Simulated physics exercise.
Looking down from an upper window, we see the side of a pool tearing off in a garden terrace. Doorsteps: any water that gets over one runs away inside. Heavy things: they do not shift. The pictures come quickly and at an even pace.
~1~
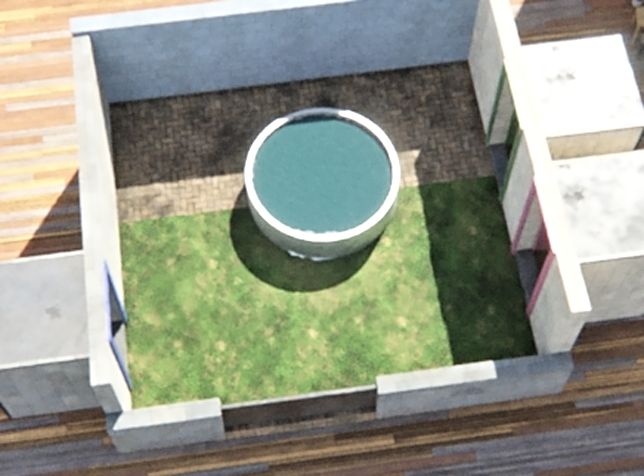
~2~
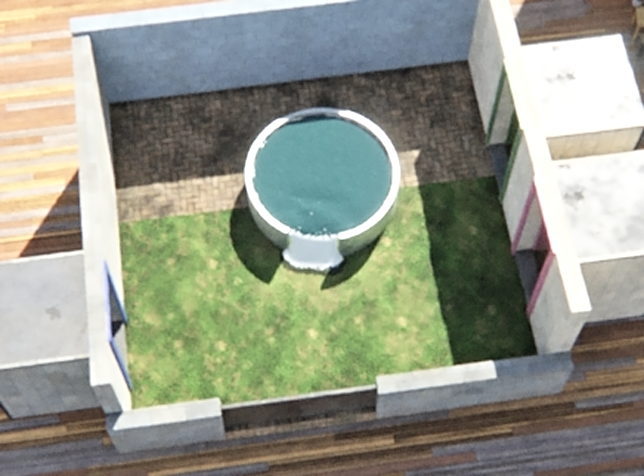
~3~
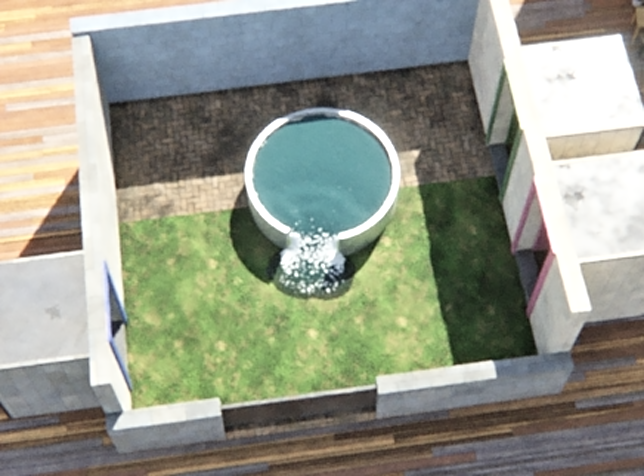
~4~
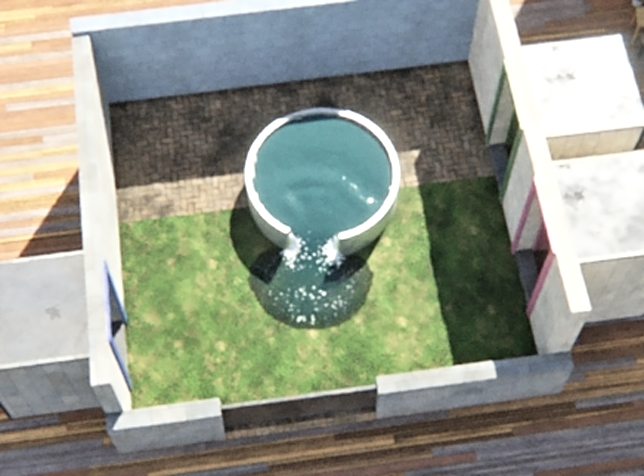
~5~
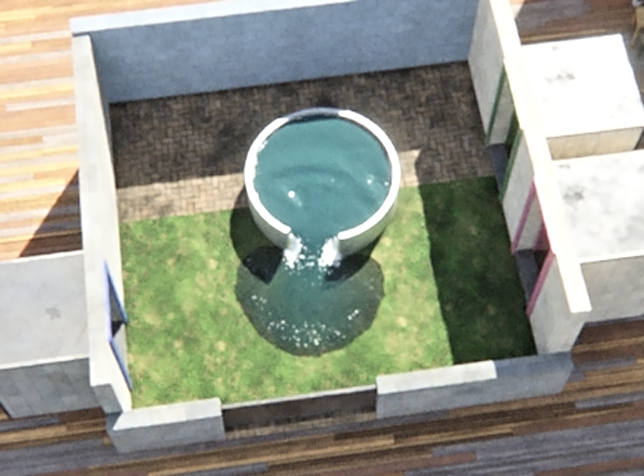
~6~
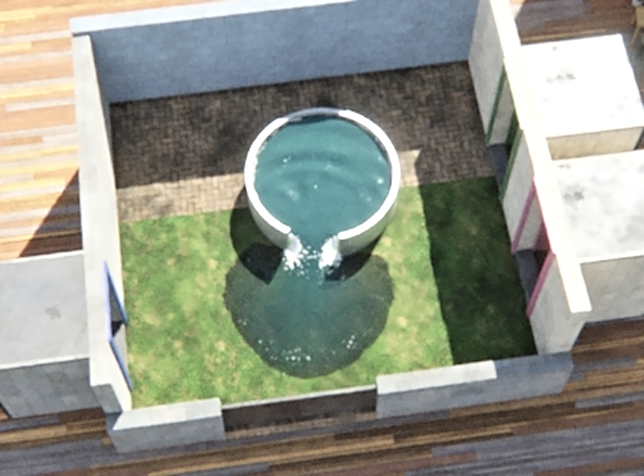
The clip opens on still water in a round tank in a walled garden terrace, seen from above. The near side of the tank tears open and water pours through the gap in white froth, then spreads over the grass in a widening dark pool toward the low front wall.
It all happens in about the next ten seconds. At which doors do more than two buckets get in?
As I see it, the pink door will get two buckets at most, the green door will get two buckets at most, the blue door will get two buckets at most.
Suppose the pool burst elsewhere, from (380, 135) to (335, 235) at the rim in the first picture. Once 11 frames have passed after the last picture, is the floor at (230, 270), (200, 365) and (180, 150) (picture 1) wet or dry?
Respectively: Parched, parched and parched.
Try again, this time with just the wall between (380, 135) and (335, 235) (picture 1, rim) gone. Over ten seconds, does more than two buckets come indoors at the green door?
As for the green door, it tops the mark.
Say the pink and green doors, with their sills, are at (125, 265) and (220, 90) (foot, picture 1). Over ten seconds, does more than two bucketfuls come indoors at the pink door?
Well, the pink door remains short of it.
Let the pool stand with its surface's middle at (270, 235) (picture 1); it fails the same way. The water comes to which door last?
The green door.
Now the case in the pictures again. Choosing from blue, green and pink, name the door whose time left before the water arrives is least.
That's the blue-painted one.
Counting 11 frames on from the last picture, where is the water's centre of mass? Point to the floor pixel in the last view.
Centre of mass: Roughly (313, 246).
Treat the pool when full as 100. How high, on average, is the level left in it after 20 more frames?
Estimate: Around 52 per cent.
A moment on, water covers 20 % of the floor; the pink door not reached, the green door not reached, the blue door not reached.
Next, water covers 30 % of the floor; the pink door not reached, the green door not reached, the blue door not reached.
Then, water covers 45 % of the floor; the pink door not reached, the green door not reached, the blue door wet at the sill, nothing in.
Later, water covers 65 % of the floor; the pink door wet at the sill, nothing in, the green door not reached, the blue door wet at the sill, nothing in.
In the end, water covers 85 % of the floor; the pink door wet at the sill, nothing in, the green door wet at the sill, nothing in, the blue door wet at the sill, nothing in.
